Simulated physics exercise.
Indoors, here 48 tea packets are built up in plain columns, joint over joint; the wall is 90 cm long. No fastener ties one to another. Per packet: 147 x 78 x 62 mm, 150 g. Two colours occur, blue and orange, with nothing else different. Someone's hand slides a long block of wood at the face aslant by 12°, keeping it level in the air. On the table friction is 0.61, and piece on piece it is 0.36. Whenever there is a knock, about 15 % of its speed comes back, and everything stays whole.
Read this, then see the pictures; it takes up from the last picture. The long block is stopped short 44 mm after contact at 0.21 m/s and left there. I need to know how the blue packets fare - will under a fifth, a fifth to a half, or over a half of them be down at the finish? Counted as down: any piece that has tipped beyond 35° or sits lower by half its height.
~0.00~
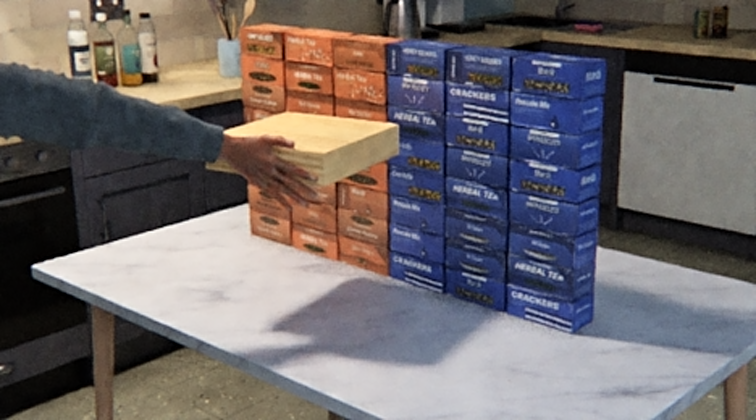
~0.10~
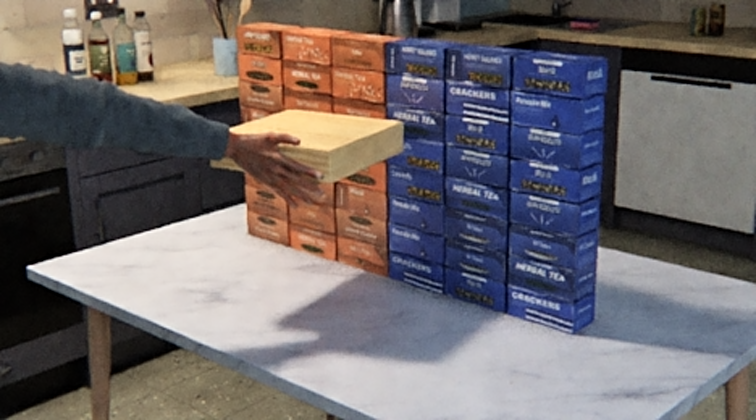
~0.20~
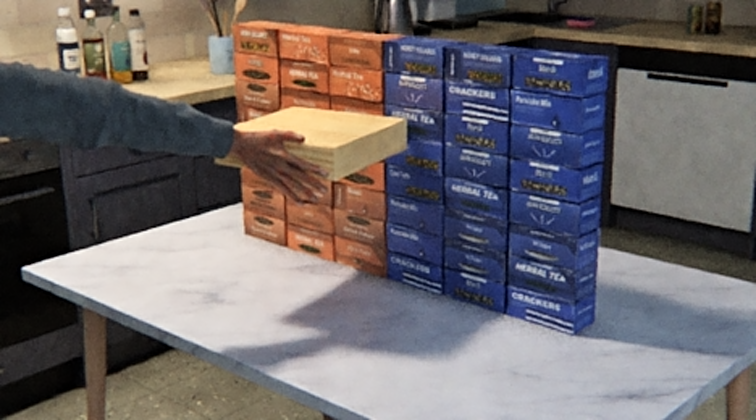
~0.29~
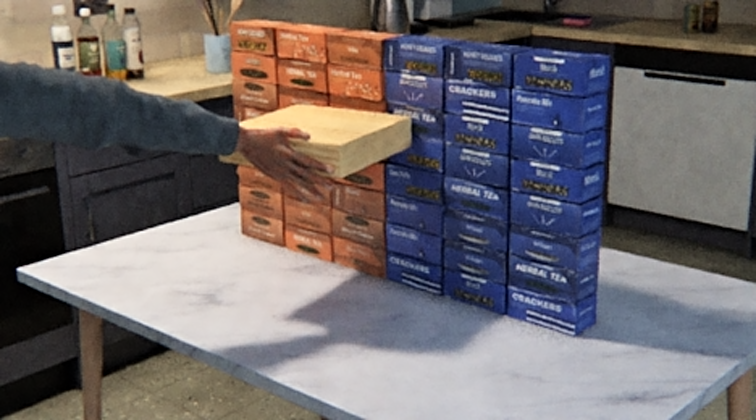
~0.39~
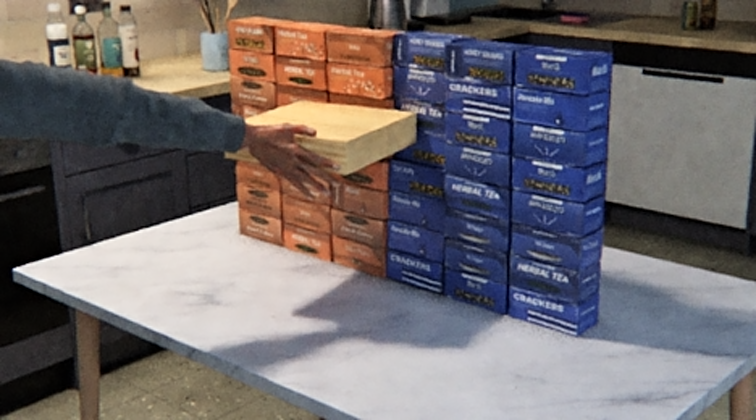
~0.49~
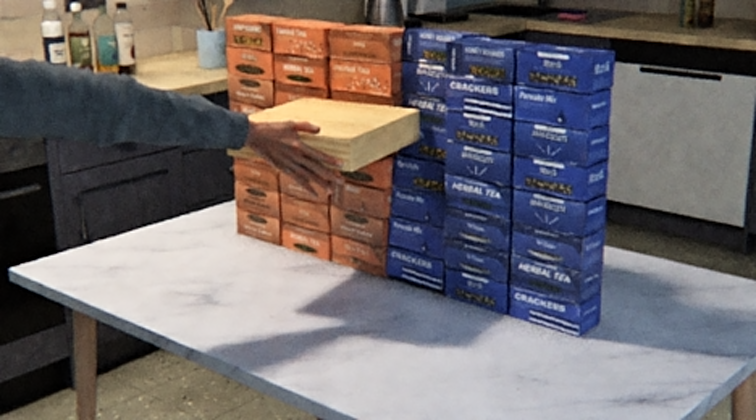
At the finish, a fifth to a half of them.
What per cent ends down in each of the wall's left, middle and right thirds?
Left third 0 percent, middle third 50 percent, right third 0 percent.
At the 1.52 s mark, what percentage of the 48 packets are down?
By then, 15 per cent.
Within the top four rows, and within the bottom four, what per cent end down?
Top: 20%, bottom: 20%.
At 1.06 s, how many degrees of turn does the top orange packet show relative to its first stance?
Some 0°.
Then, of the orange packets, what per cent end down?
Share down, orange: 0 percent.
After 0.80 s, none of the 24 blue packets down (0 of 48 in all colours); top blue packet unmoved.
After 1.06 s, 8 of the 24 blue packets down (8 of 48 in all colours); top blue packet unmoved.
In the end (1.9 s), 8 of the 24 blue packets down (8 of 48 in all colours); top blue packet unmoved; top orange packet unmoved. That is 33 per cent. From the last view, middles, top blue packet near (491, 59), top orange packet near (260, 32).
